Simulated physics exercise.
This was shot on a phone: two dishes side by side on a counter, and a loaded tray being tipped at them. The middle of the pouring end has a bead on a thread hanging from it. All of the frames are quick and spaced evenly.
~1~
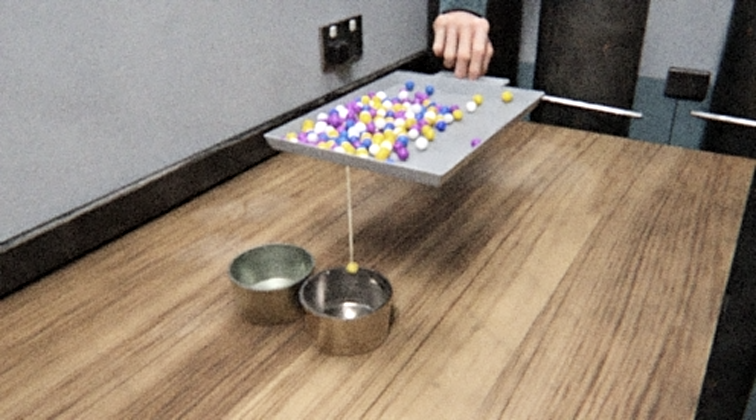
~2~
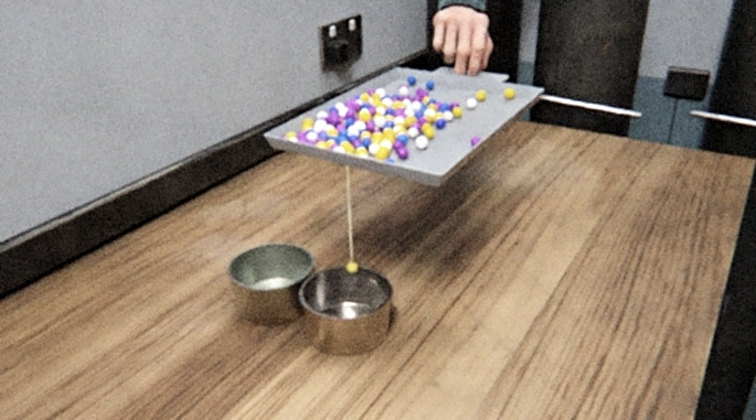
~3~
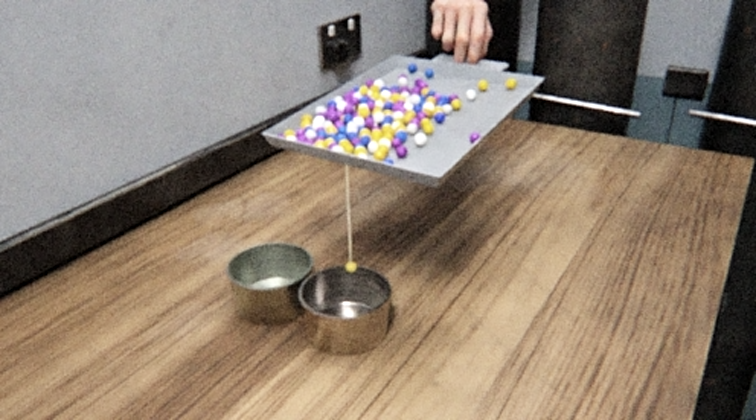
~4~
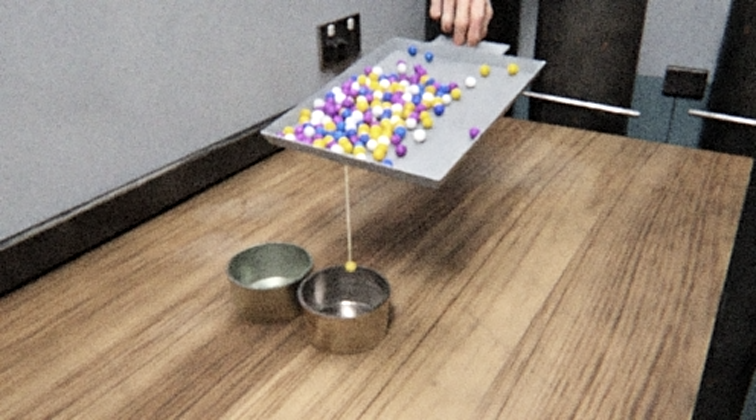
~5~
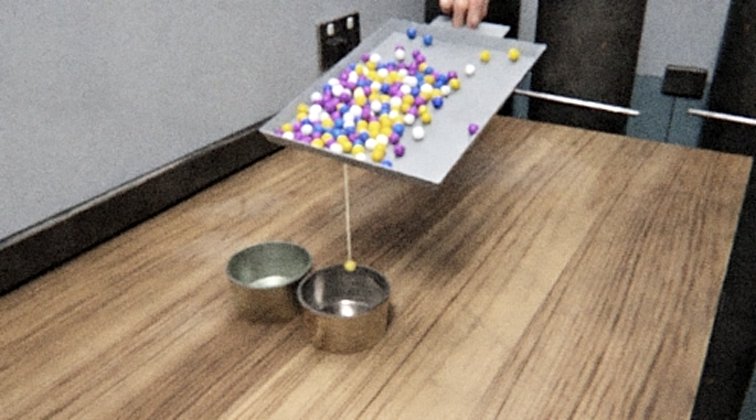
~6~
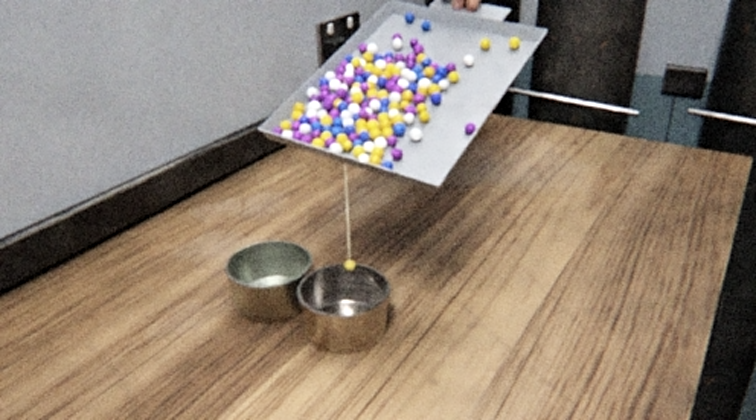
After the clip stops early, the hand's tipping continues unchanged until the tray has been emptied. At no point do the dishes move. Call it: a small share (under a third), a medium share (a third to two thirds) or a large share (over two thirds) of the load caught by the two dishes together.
Small.
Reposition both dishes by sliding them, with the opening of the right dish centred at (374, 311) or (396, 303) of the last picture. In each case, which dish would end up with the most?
Outcome A - the right-side one; outcome B - the right-side one.
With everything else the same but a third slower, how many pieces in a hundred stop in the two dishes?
Near 20 in a hundred.
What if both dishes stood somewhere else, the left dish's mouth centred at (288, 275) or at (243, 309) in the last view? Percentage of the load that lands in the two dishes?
The first try yields 40% and the second yields 10%.
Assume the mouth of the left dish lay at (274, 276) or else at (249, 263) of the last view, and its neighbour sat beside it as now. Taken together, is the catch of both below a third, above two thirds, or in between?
Try one: The middle third; try two: Below one third.
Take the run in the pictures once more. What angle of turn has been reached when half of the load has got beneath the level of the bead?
Around 75° of tilt.
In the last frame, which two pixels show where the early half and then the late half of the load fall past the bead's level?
It passes near (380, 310) first and then near (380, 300).
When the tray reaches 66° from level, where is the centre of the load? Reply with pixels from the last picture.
The load is centred near (369, 187).
Just after the last frame, tray tipped steeply; roughly half on the tray; just a few in the right dish; roughly a quarter outside both; roughly a third in the air.
A moment on, tray tipped past a quarter turn; roughly a quarter in the right dish; the larger part outside both; just a few in the air.
Further on, tray tipped past a quarter turn; roughly a quarter in the right dish; the larger part outside both.
When it is over, tray tipped past a quarter turn; roughly a quarter in the right dish; not one in the left dish; the larger part outside both.
